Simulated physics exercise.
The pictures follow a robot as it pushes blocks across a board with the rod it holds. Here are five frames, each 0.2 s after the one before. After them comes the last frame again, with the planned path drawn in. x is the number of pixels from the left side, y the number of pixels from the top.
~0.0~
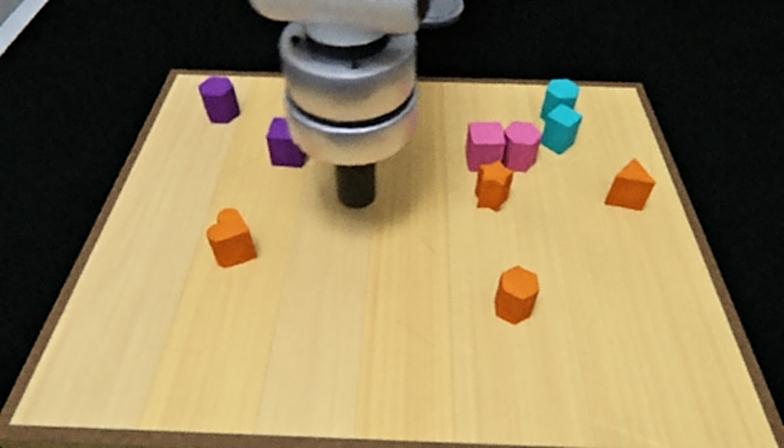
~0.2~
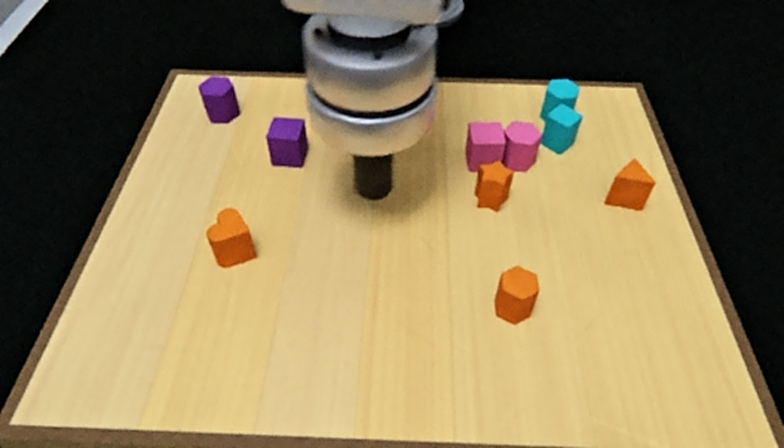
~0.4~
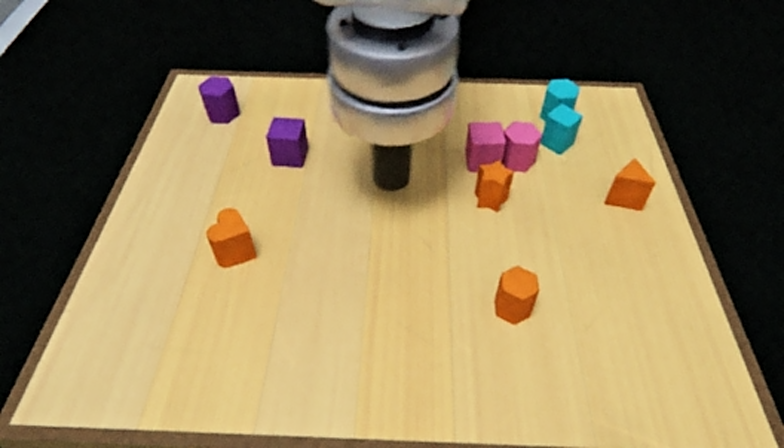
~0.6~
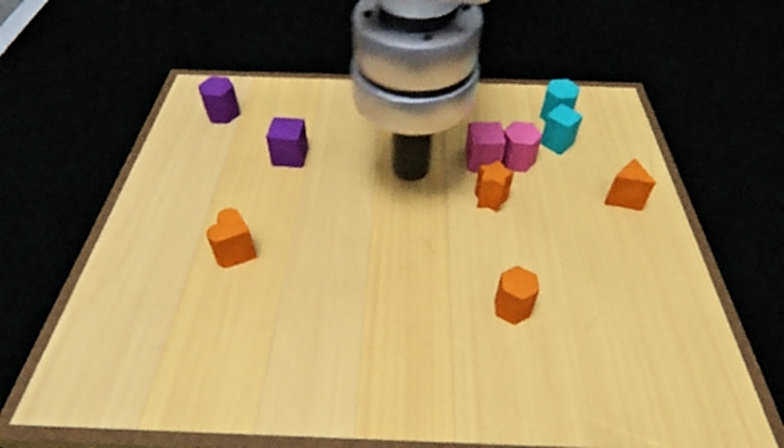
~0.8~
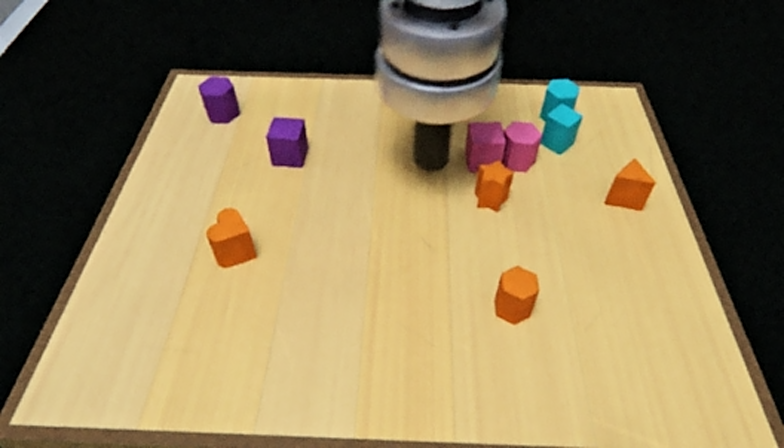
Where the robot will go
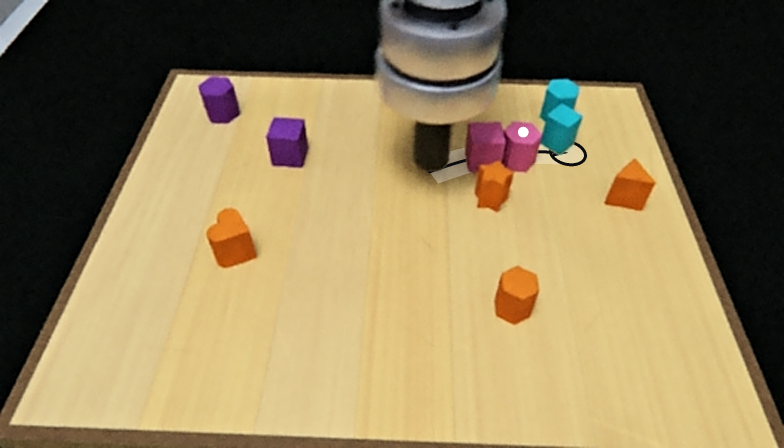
Robotic arm with a dark rod tip moving right across a wooden board toward pink blocks, the scattered coloured blocks staying still.
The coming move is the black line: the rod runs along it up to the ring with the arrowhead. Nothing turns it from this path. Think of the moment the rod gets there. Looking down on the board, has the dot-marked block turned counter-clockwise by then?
My answer is no.
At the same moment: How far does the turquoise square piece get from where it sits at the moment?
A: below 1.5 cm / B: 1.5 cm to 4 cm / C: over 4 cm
C
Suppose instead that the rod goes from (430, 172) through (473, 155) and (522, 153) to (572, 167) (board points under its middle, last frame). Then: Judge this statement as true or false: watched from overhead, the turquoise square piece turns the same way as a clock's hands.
That statement is not accurate.
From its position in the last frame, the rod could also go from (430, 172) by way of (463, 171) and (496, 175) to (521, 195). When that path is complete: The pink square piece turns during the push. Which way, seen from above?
Seen from above, counterclockwise.
Path on the board, from (430, 172) over (473, 158) and (520, 152) to (568, 153); the dot is on the pink hexagonal block.
The first path, step by step. One third of the way, rod (476, 147); pink square piece (512, 125); pink hexagonal block (547, 129), turned 20° clockwise.
Two thirds of the way, rod (522, 141); pink square piece (562, 122), turned 15° clockwise; pink hexagonal block (596, 132), turned 35° clockwise; turquoise square piece (589, 108), turned 45° anticlockwise.
At the end, rod (572, 141); pink square piece (613, 124), turned 20° clockwise; pink hexagonal block (647, 135), turned 40° clockwise; turquoise hexagonal block in place; turquoise square piece (604, 104), turned 120° anticlockwise.
